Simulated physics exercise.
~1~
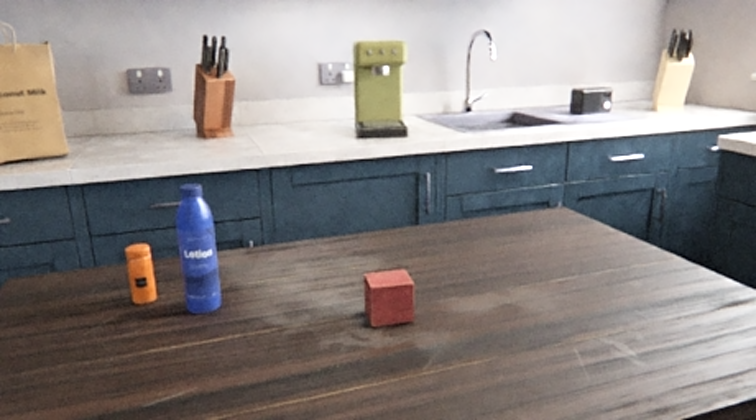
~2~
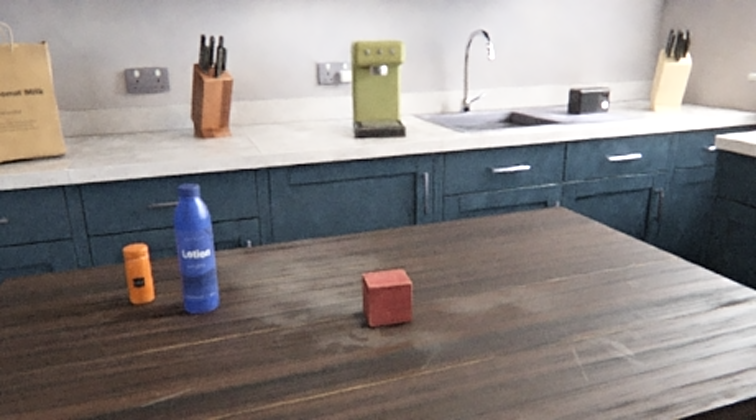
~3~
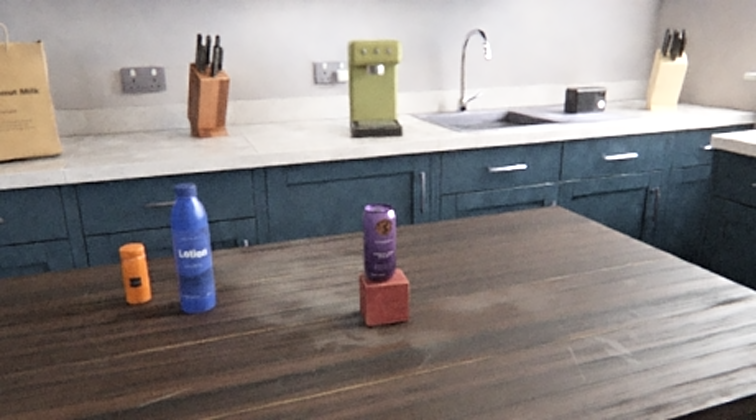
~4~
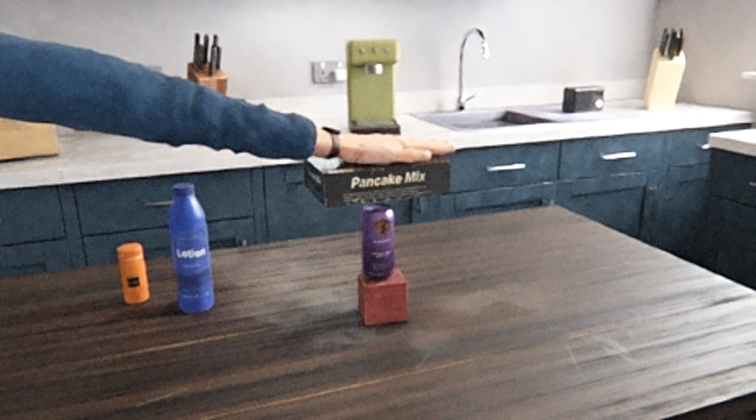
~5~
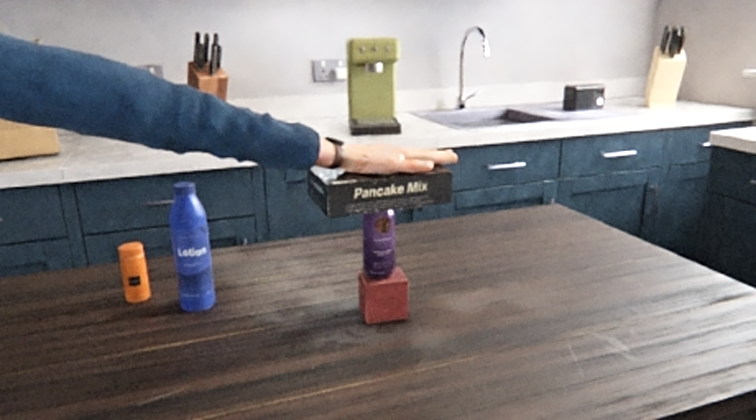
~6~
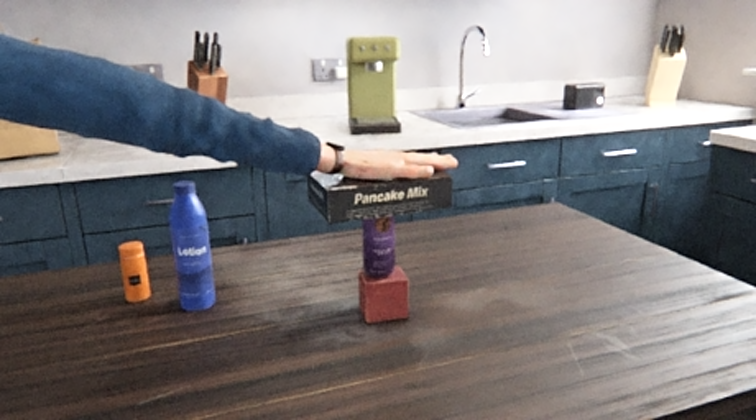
Purple can appearing on a red block, then a hand lowering a black pancake mix box onto it beside two bottles.
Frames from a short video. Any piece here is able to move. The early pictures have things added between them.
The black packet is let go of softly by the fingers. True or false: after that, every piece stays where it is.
True.
Then, 0.40 s on from there, no change.
Then, 0.70 s on from there, black packet resting near (378, 189).
In the end, all 5 unmoved. At the end, from the last picture's camera, black packet near (378, 189). The pile keeps its balance.
